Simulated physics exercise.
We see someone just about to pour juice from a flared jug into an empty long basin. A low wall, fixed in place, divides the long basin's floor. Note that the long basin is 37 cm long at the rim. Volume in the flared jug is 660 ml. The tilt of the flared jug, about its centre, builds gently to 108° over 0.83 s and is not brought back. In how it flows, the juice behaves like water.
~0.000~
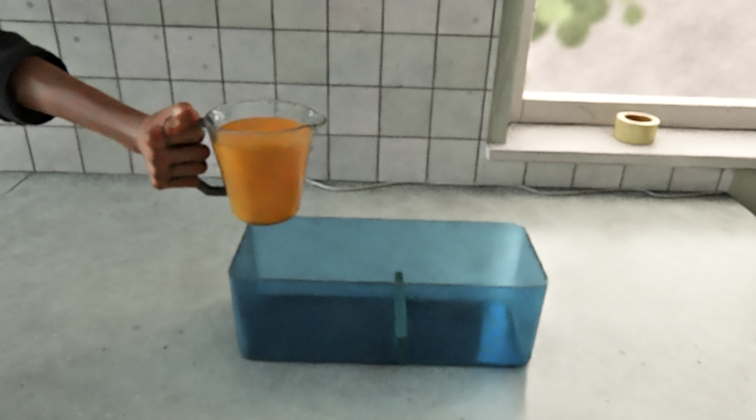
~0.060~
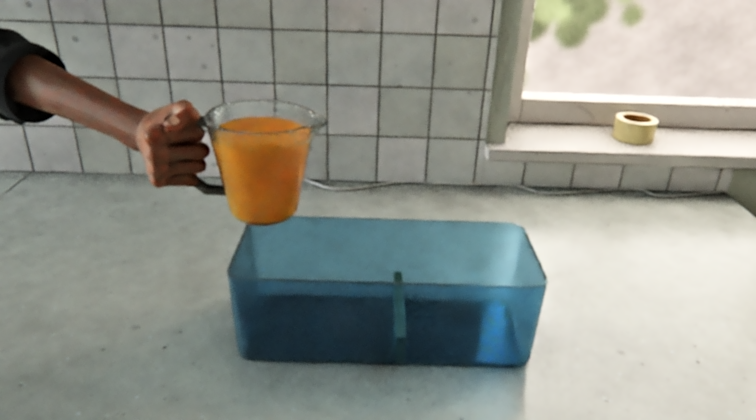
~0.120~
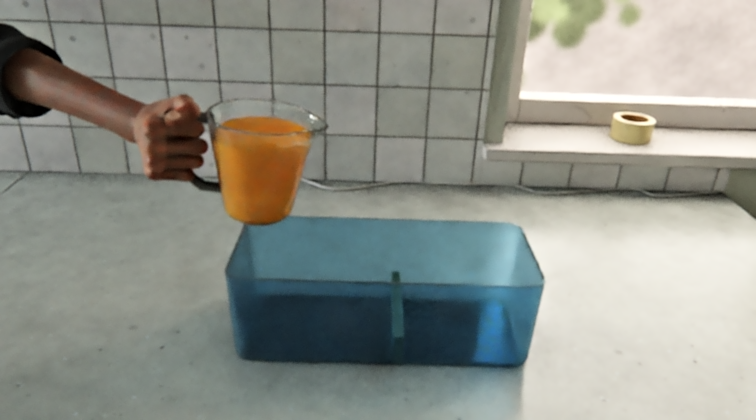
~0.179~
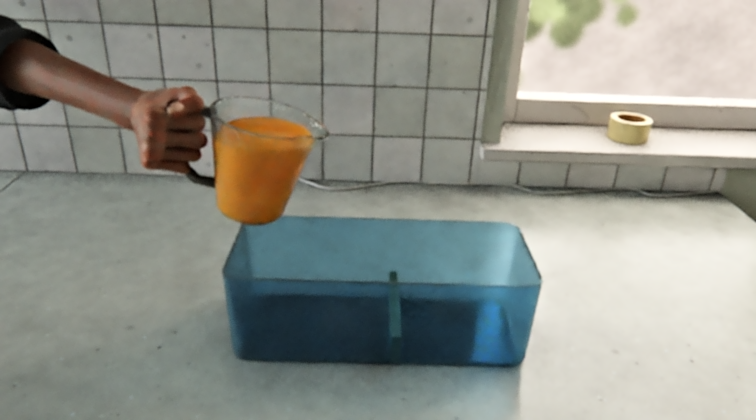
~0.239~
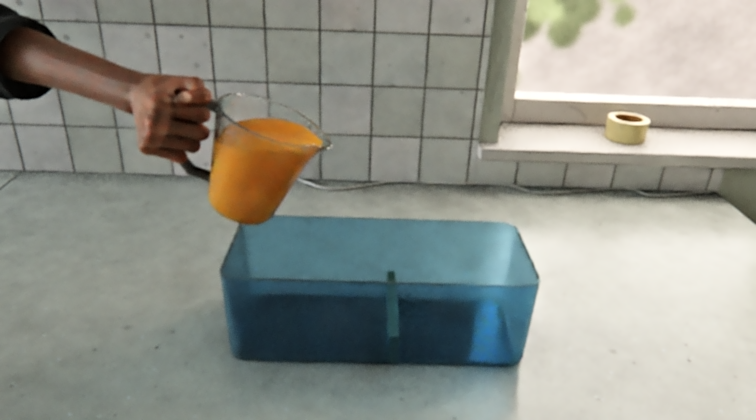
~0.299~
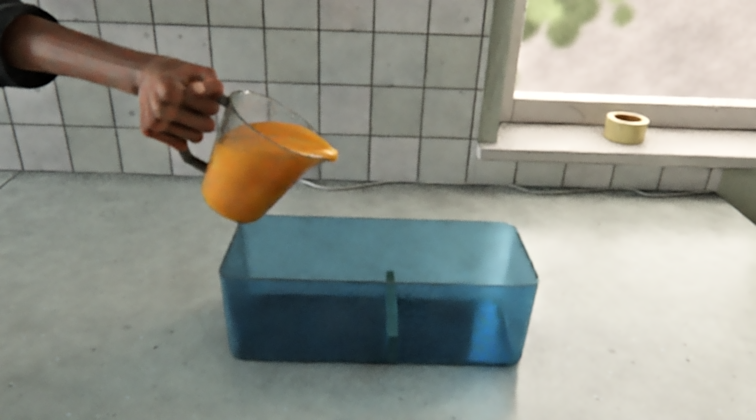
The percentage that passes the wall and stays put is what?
It is about 12 per cent.
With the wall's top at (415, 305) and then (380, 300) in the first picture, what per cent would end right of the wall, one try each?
First try about 10 %, second try about 30 %.
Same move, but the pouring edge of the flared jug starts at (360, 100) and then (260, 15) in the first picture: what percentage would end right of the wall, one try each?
Respectively 55 and 10 %.
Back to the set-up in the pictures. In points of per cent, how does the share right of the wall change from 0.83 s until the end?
Looks like it went upward, around 6 per cent.
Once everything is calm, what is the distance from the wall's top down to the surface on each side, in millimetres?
Left about 20 mm, right about 36 mm.
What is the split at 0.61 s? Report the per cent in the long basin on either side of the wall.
Left roughly 28, right roughly 4.
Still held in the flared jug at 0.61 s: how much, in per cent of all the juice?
Near 48 in a hundred.
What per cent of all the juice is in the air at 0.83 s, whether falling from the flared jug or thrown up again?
Estimated airborne part: Roughly 5 per cent.
Then, 0.61 s in, the tilt is 90° and 48 per cent is still to pour, 28 is left of the wall and 4 right of it.
Then, 0.83 s in, the tilt is 108° and 6 per cent is still to pour, 83 is left of the wall and 6 right of it.
Then, 1.07 s in, the tilt is 108° and 0 per cent is still to pour, 88 is left of the wall and 11 right of it.
Then, 1.33 s in, the tilt is 108° and 0 per cent is still to pour, 87 is left of the wall and 12 right of it.
Finally, 87 per cent lies left of the wall, 12 right of it and 1 outside.
